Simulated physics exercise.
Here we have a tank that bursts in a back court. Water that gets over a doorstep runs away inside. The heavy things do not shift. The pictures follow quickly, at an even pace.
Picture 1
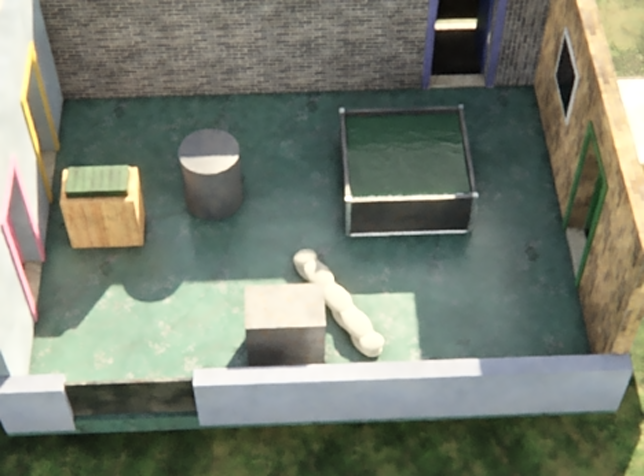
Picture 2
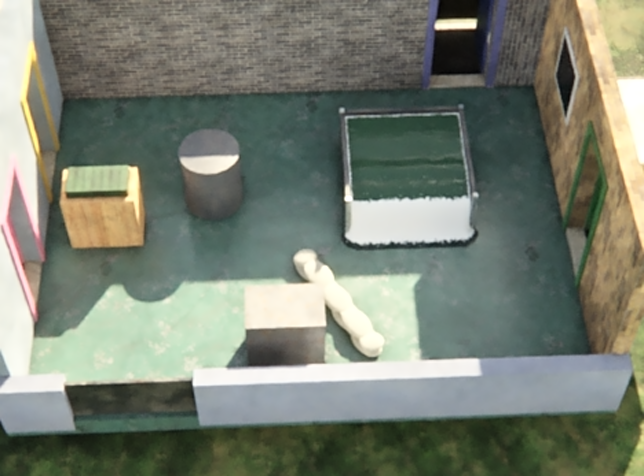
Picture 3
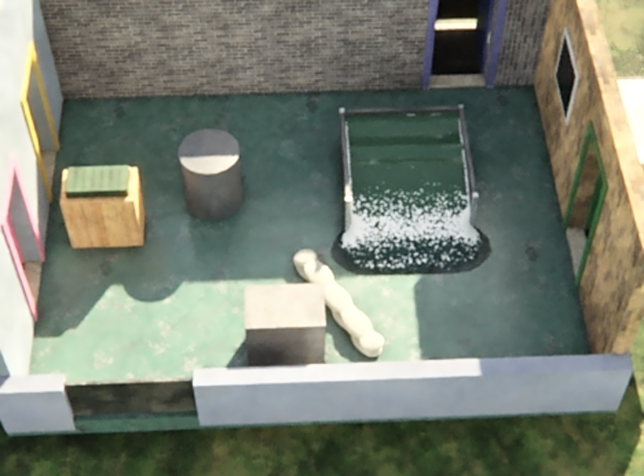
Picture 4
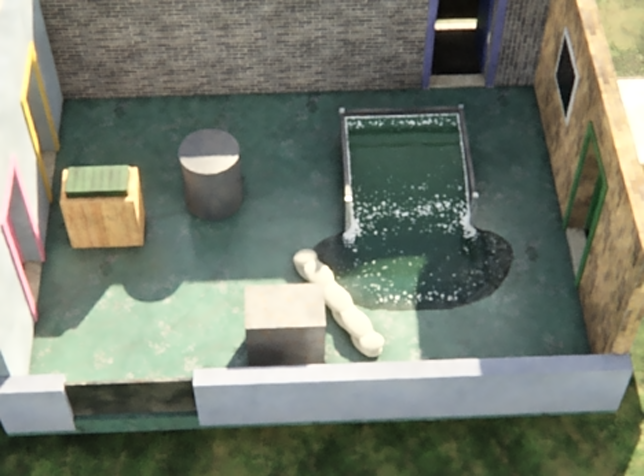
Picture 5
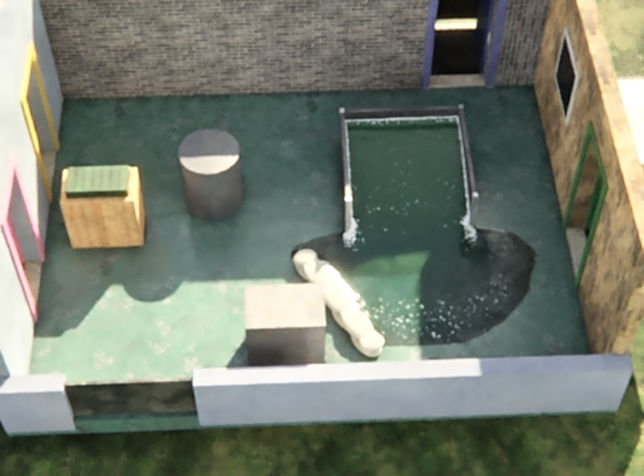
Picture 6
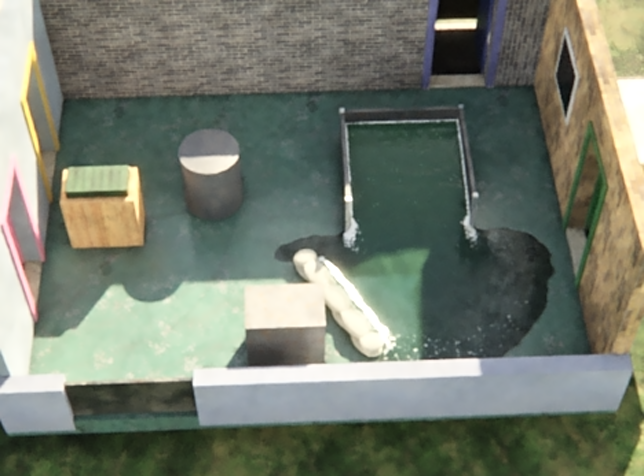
Water burst out of the near side of a tank in a walled back court and spread over the green floor, running around a pale, lumpy roll and out toward the right-hand wall.
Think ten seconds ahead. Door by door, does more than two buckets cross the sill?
In the end: The pink door admits no more than that; the yellow door admits no more than that; the blue door lets in a lot; the green door admits no more than that.
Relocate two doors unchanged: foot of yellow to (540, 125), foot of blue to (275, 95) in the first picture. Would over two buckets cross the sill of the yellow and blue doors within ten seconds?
Then: The yellow door lets more in, the blue door keeps below it.
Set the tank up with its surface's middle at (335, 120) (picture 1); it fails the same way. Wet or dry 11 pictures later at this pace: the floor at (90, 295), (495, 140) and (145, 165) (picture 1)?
One after the other: No water, no water, not flooded.
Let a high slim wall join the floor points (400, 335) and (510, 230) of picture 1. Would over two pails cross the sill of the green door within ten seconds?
Then: The green one keeps below it.
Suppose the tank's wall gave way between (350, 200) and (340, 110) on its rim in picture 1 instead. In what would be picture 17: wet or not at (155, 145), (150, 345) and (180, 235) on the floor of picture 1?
As listed: Wet, covered, wet.
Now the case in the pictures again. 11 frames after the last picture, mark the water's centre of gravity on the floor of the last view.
I would point to (439, 301).
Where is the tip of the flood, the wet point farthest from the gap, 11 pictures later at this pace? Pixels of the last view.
I would point to (166, 389).
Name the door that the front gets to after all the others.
It is the yellow-painted one.
A moment on, water covers 25 % of the floor; the pink door not reached, the yellow door not reached, the blue door not reached, the green door wet at the sill, nothing in.
Next, water covers 25 % of the floor; the pink door not reached, the yellow door not reached, the blue door not reached, the green door wet at the sill, nothing in.
Then, water covers 45 % of the floor; the pink door not reached, the yellow door not reached, the blue door not reached, the green door wet at the sill, nothing in.
Later, water covers 70 % of the floor; the pink door wet at the sill, nothing in, the yellow door wet at the sill, nothing in, the blue door far over two buckets in, the green door under two buckets in.
In the end, water covers 95 % of the floor; the pink door wet at the sill, nothing in, the yellow door wet at the sill, nothing in, the blue door far over two buckets in, the green door under two buckets in.
